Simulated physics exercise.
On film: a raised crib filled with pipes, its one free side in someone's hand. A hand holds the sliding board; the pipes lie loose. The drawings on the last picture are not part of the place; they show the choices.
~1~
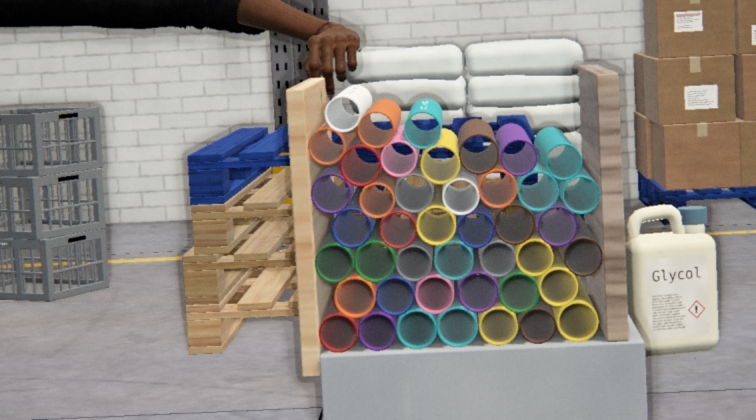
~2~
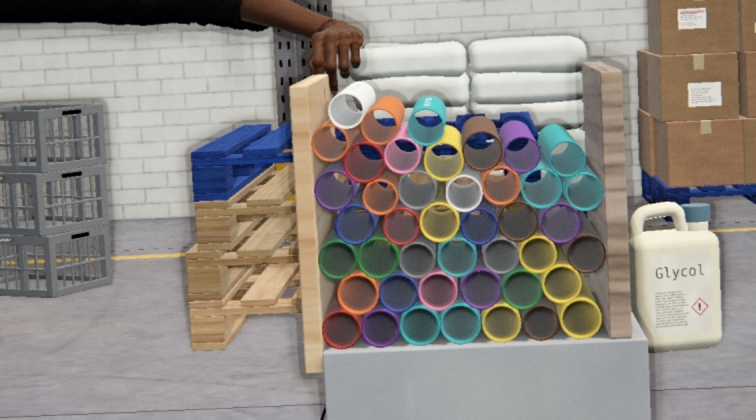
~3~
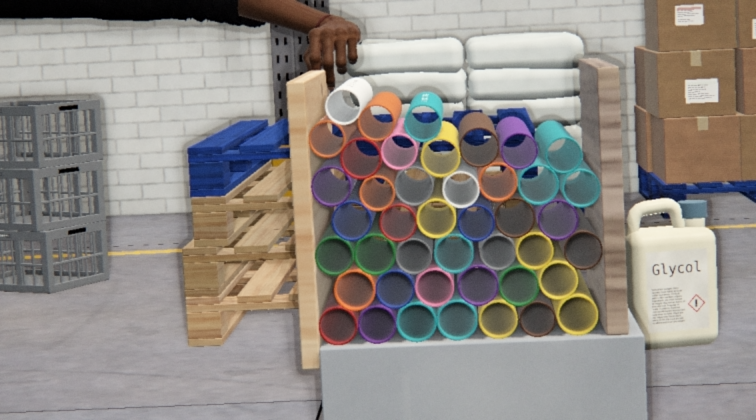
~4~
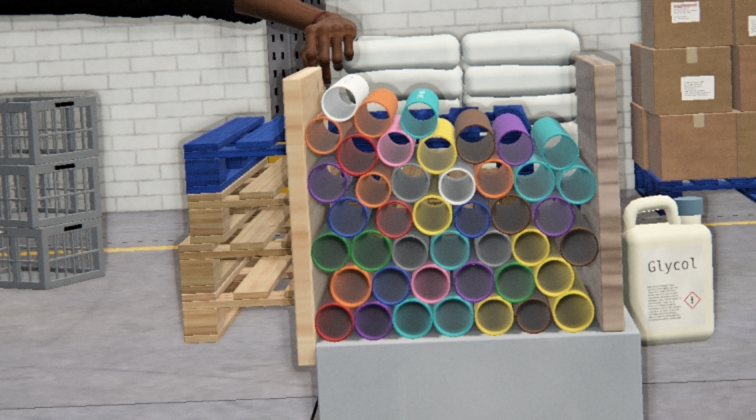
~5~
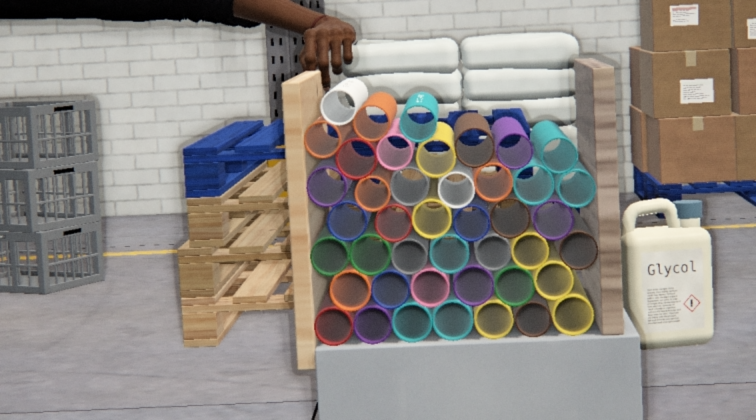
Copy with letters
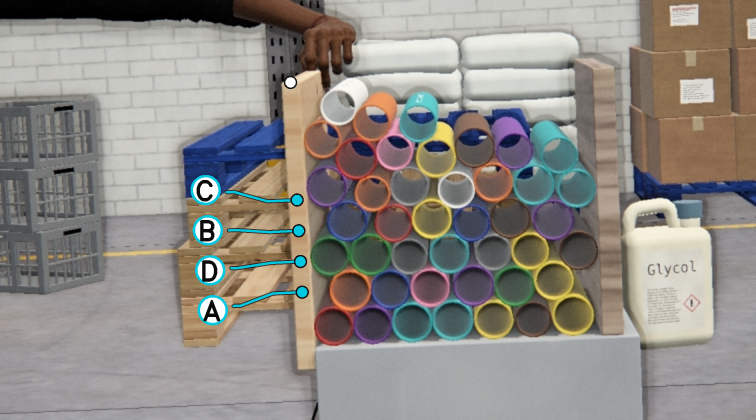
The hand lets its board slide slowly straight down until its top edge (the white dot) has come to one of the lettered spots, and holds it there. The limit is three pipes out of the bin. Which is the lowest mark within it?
Mark C is as low as it can go.
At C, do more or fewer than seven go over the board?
Fewer than seven.
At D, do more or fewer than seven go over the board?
Fewer than seven.
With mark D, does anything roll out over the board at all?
Yes.
On the marked copy, A at (302, 292); B at (299, 231); C at (297, 200); D at (301, 262); the white dot at (291, 83).
With C. Early on, top of the board (303, 137).
Further on, top of the board (306, 198).
At the end, top of the board (307, 199), two out over the board.
As for the rest, A more than three out over the board; B more than three out over the board; D more than three out over the board.
